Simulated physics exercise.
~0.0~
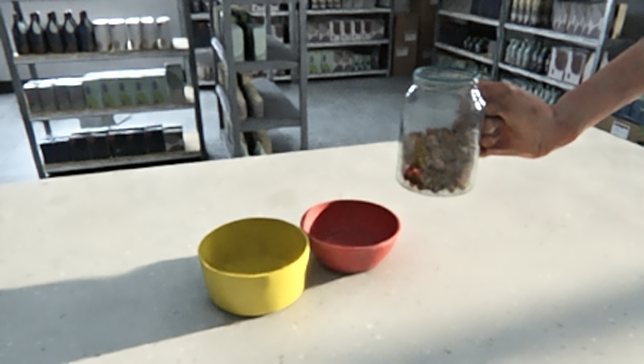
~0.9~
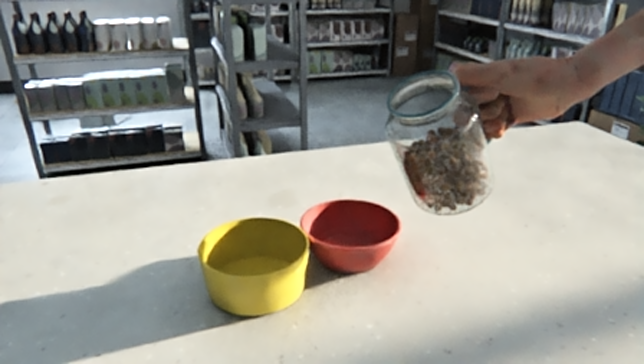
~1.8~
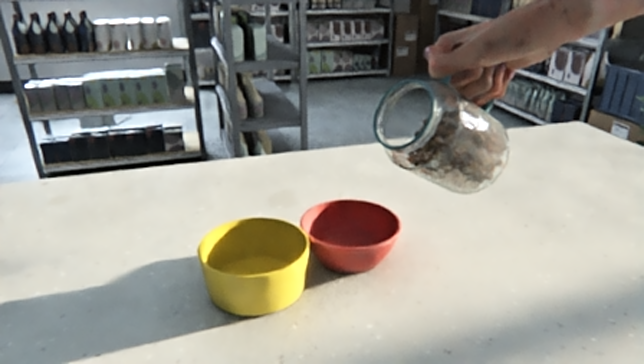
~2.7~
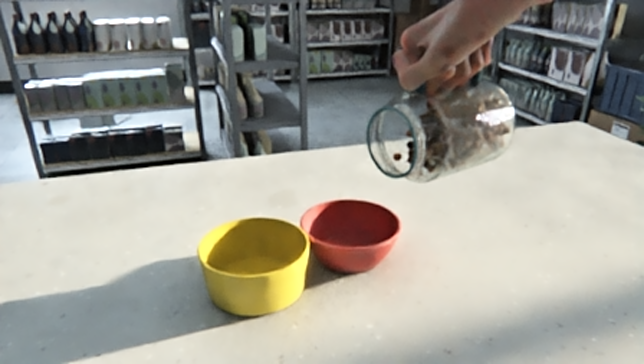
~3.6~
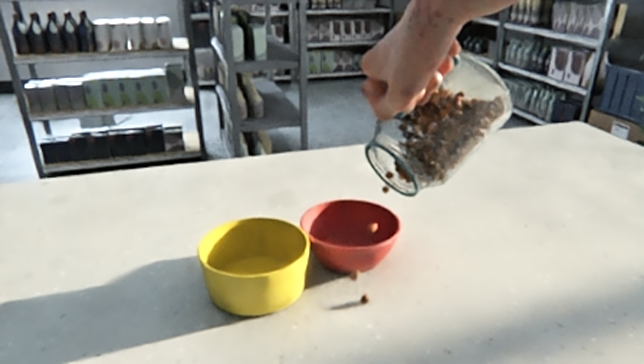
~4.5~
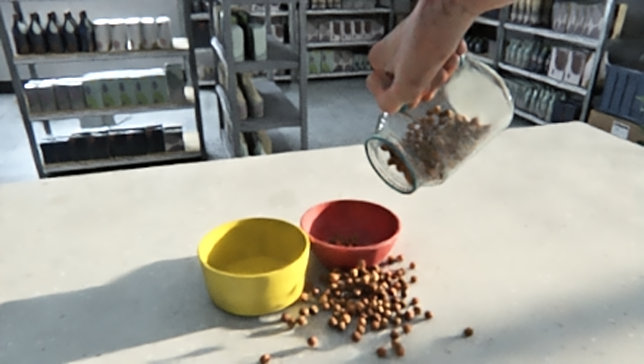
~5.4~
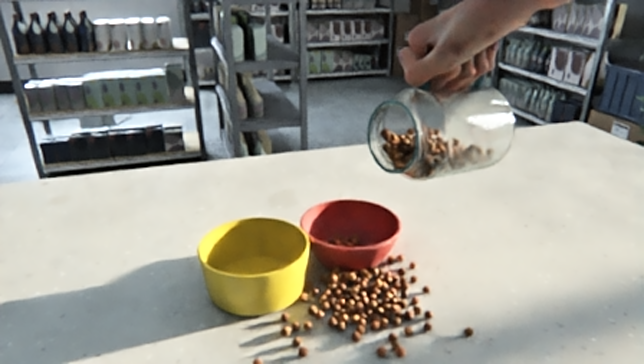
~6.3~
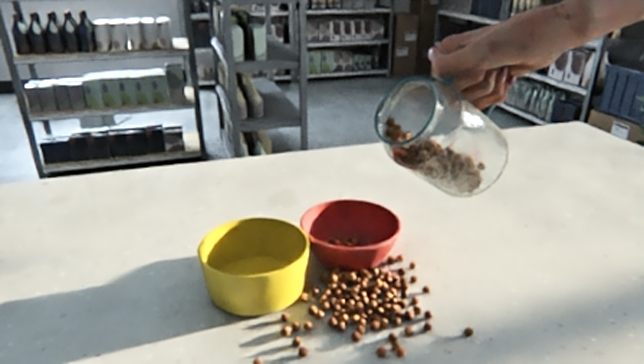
A hand reaches in from the right, holding a clear glass jar of small brown cereal balls above a pale tabletop, seen from slightly above, with shelves of bottles and packets behind. A yellow dish stands left of centre, with a red bowl just behind it to the right. The hand tips the jar leftward until its mouth points down, and the balls begin to fall. A few land in the red bowl, but many more scatter across the table in front of it. The hand then tilts the jar back, leaving most balls inside it, a loose pile on the table and the yellow dish empty.
